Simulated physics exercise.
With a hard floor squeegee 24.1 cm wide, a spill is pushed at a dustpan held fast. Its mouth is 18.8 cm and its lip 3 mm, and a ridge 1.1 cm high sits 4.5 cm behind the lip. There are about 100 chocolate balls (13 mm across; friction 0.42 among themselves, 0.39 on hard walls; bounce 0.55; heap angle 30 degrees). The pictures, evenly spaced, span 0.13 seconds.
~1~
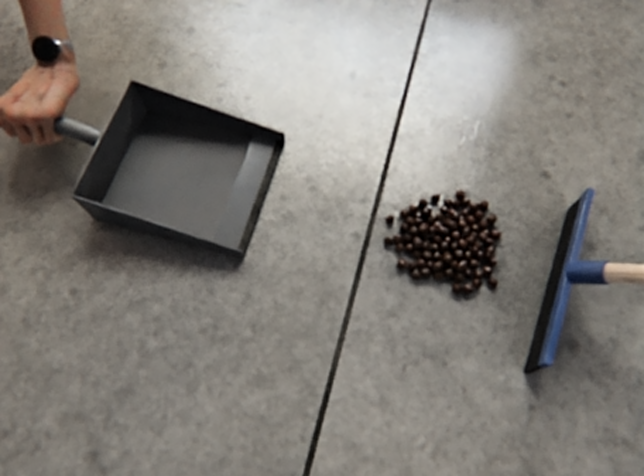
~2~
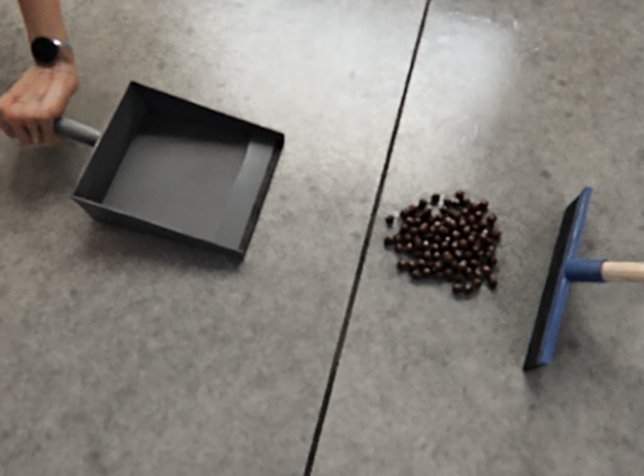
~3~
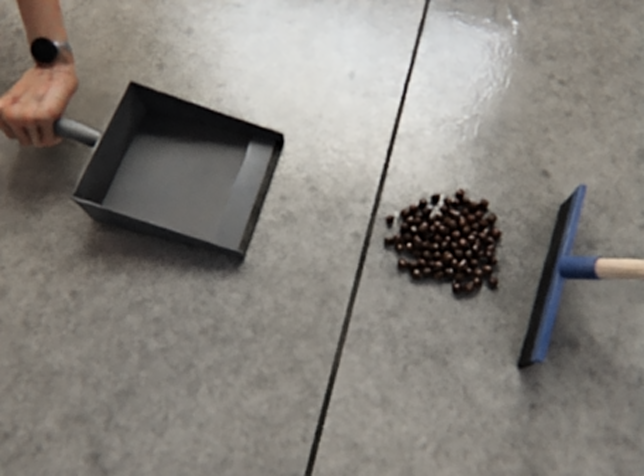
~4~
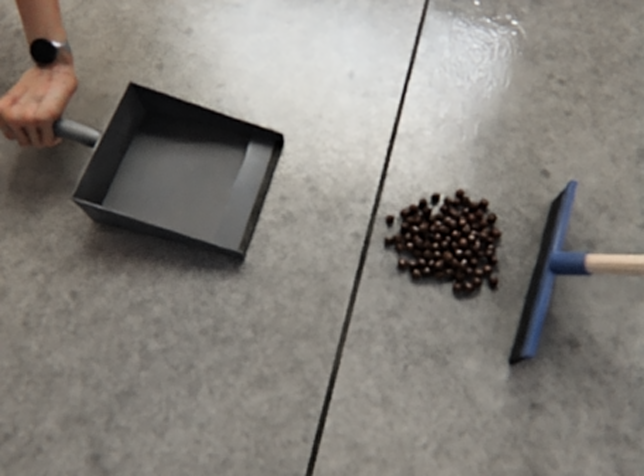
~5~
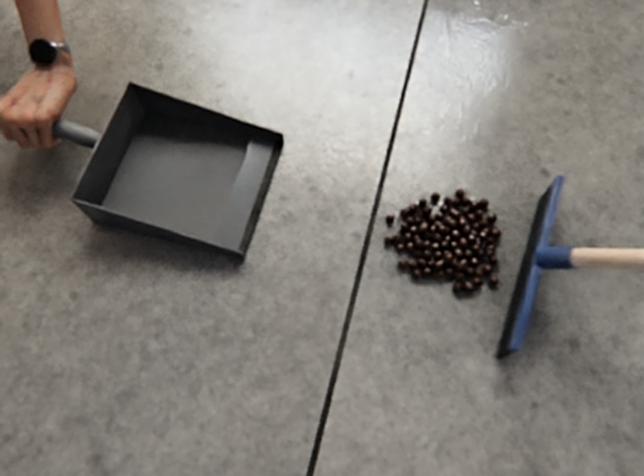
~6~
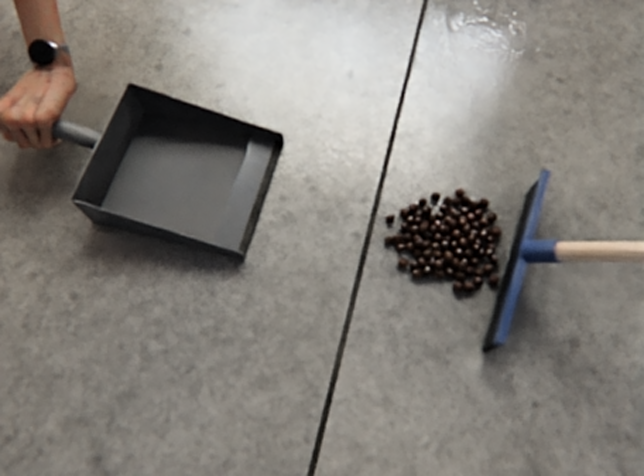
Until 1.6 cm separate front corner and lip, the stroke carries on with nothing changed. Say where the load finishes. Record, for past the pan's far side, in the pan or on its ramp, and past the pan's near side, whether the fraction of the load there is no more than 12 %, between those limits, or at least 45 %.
Far side: Between the limits; pan: Between the limits; near side: No more than 12 %.
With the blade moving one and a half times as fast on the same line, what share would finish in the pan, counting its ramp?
Then roughly 30 per cent.
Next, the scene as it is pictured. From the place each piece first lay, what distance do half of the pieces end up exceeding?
About 28 cm.
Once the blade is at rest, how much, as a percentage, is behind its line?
Roughly 0 per cent of it.
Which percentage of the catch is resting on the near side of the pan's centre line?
Roughly 40 in a hundred.
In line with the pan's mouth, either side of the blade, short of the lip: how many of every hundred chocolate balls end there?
Share there: About 35 %.
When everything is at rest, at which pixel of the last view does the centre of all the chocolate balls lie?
Roughly (262, 171).
Then, 0.23 s after the last picture, middle of the blade 19 cm from the lip; 0 % over the lip, far side 15 %, near side 5 %.
Then, 0.39 s after the last picture, middle of the blade 8 cm from the lip; 0 % over the lip, far side 20 %, near side 10 %.
Then, 0.67 s after the last picture, middle of the blade 3 cm from the lip; 35 % over the lip, far side 25 %, near side 10 %.
In the end, far side 25 %, pan 35 %, near side 10 %, in front of the lip or behind the blade 35 %.
